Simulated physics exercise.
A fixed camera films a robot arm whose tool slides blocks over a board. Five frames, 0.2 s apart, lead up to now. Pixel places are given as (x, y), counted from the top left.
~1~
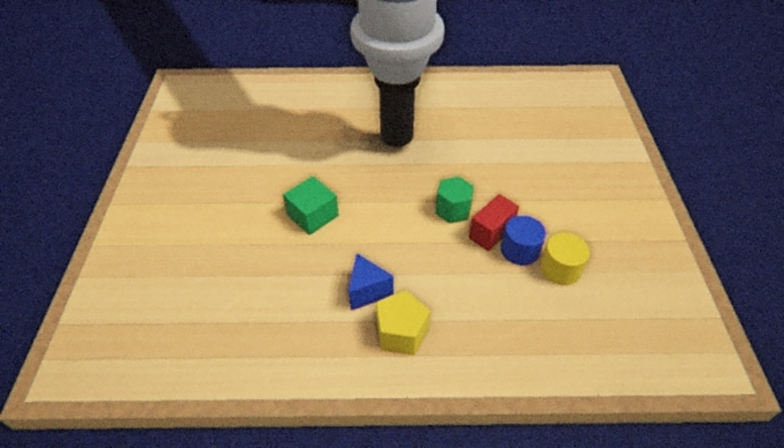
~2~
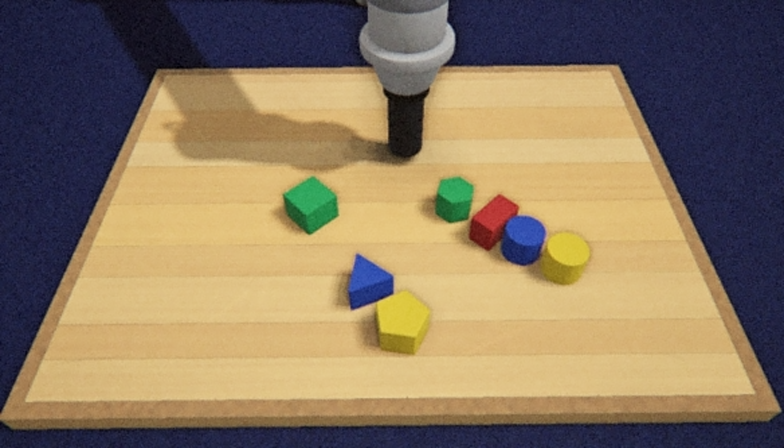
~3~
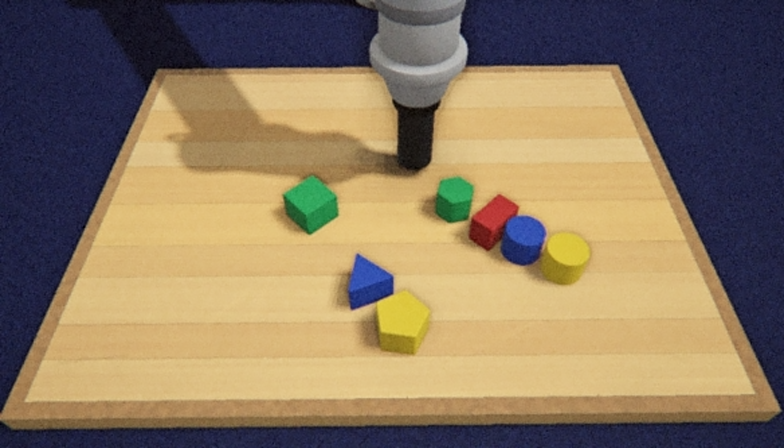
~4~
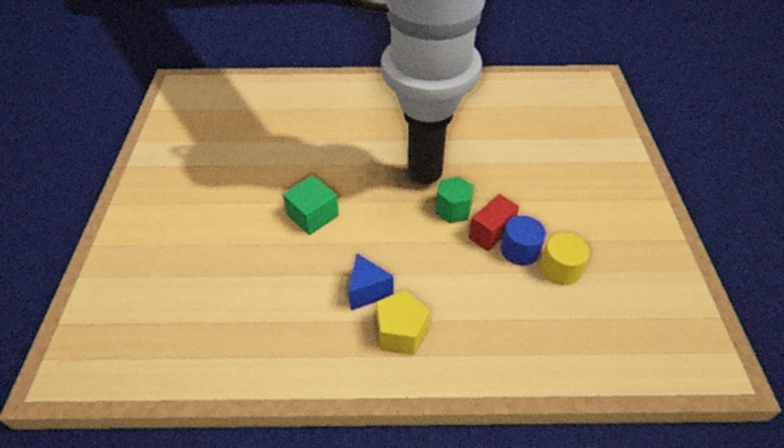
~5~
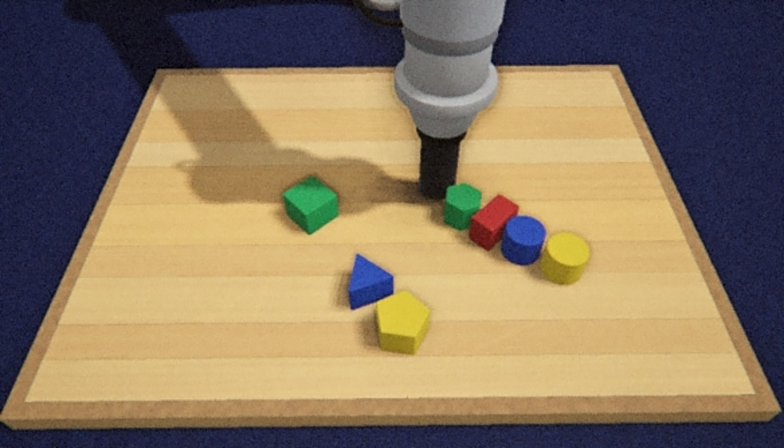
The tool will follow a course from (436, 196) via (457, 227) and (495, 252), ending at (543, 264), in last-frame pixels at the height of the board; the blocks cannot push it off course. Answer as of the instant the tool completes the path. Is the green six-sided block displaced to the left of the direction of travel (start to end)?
That would be a yes.
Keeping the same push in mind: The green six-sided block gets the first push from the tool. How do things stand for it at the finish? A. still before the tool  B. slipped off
Letter A.
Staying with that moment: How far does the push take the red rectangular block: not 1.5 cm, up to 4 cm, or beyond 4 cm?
Once the path is done, the red rectangular block lies more than 4 cm from its present place.
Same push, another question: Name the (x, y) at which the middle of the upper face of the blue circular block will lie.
My best guess is (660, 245).
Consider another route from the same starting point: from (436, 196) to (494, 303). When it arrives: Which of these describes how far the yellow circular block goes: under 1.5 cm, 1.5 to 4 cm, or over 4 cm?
By the end of the path, it will have gone past 4 cm.
The first path, step by step. One third of the way, tool at (458, 218); green six-sided block at (494, 222), turned 45° anticlockwise; red rectangular block at (529, 222), turned 20° anticlockwise; blue circular block at (560, 243); yellow circular block at (600, 263).
Two thirds of the way, tool at (497, 244); green six-sided block at (541, 244), turned 65° anticlockwise; red rectangular block at (572, 234), turned 45° anticlockwise; blue circular block at (611, 248); yellow circular block at (644, 278).
At the end, tool at (546, 256); green six-sided block at (594, 253), turned 80° anticlockwise; red rectangular block at (617, 237), turned 60° anticlockwise; blue circular block at (658, 243); yellow circular block at (652, 280).
